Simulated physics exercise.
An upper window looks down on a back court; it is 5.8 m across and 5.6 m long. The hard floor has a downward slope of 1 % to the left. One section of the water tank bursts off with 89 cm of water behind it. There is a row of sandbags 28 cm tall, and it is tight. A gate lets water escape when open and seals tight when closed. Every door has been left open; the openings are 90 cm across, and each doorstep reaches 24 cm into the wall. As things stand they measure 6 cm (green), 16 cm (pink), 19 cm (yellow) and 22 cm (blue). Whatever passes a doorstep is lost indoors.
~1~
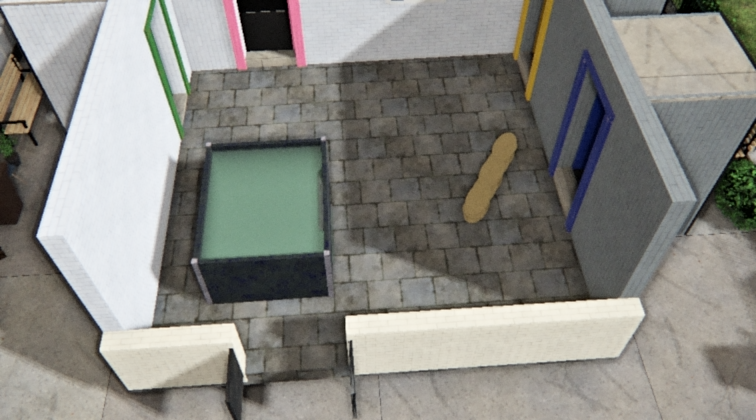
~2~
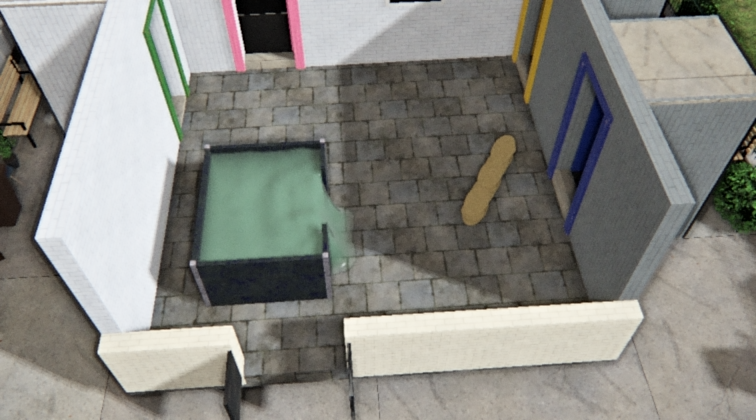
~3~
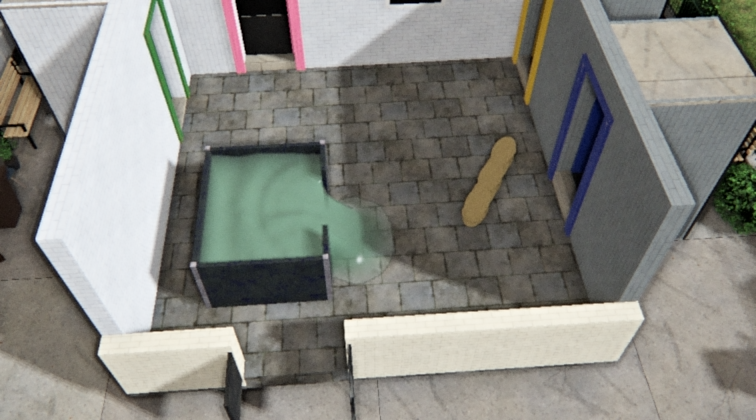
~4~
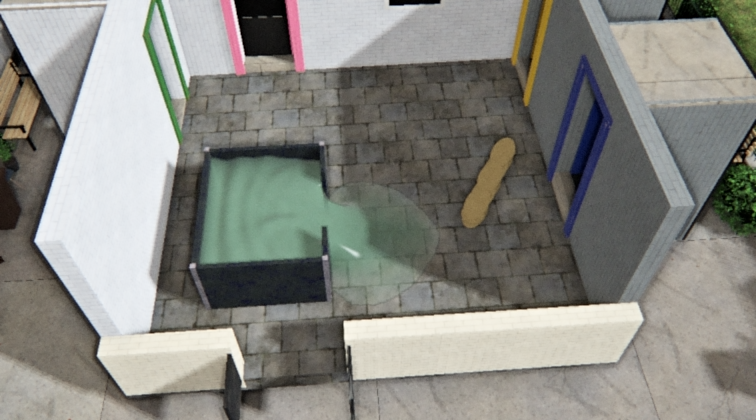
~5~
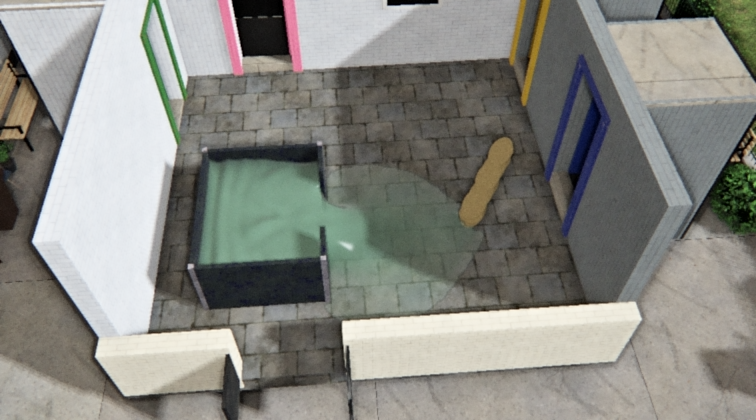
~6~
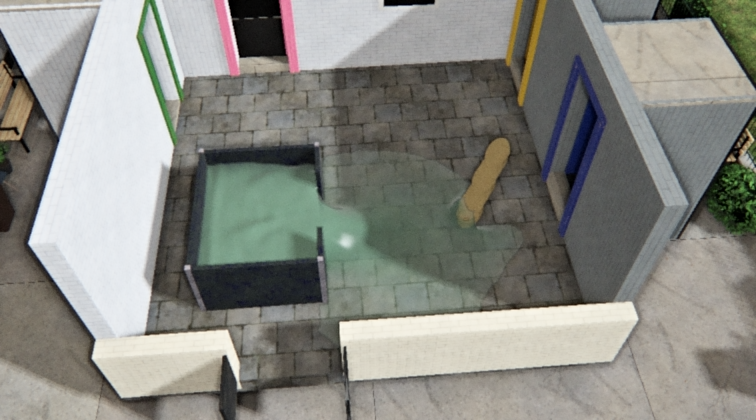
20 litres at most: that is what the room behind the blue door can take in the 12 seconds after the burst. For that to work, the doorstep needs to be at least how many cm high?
At least about 14 cm high.
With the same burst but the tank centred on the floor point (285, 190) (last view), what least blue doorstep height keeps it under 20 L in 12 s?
9.0 cm, give or take.
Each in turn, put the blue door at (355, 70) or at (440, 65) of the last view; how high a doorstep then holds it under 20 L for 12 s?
Around 6.0 and 18 cm respectively.
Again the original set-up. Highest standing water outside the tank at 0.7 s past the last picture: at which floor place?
Around (592, 335).
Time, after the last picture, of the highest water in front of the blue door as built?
Roughly at 3.0 s.
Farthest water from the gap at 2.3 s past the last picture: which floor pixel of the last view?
Near pixel (506, 58).
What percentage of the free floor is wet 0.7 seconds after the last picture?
Wet share: Near 40 %.
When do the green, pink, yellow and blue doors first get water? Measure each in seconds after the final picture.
It gets to green after 4.0 s, pink after 3.0 s, yellow after 0.9 s and blue after 0.5 s.
Then, 0.7 s after the last picture water covers 40 % of the floor, deepest (54 cm) near (592, 335); 7 cm at the blue door, 0 litres in over its 22 cm doorstep.
Then, 2.3 s after the last picture water covers 50 % of the floor, deepest (28 cm) near (517, 258); 16 cm at the blue door, 0 litres in over its 22 cm doorstep.
Then, 11.3 s after the last picture water covers 95 % of the floor, deepest (16 cm) near (267, 72); 5 cm at the blue door, 0 litres in over its 22 cm doorstep.
At the blue door as built, the water peaked near 18 cm, 3.1 s after the last picture.
Run again over the same 12 s with other heights there, 36 litres in over 12 cm, 7 litres over 16.5 cm. The limit of 20 litres is kept from about 14 cm up.
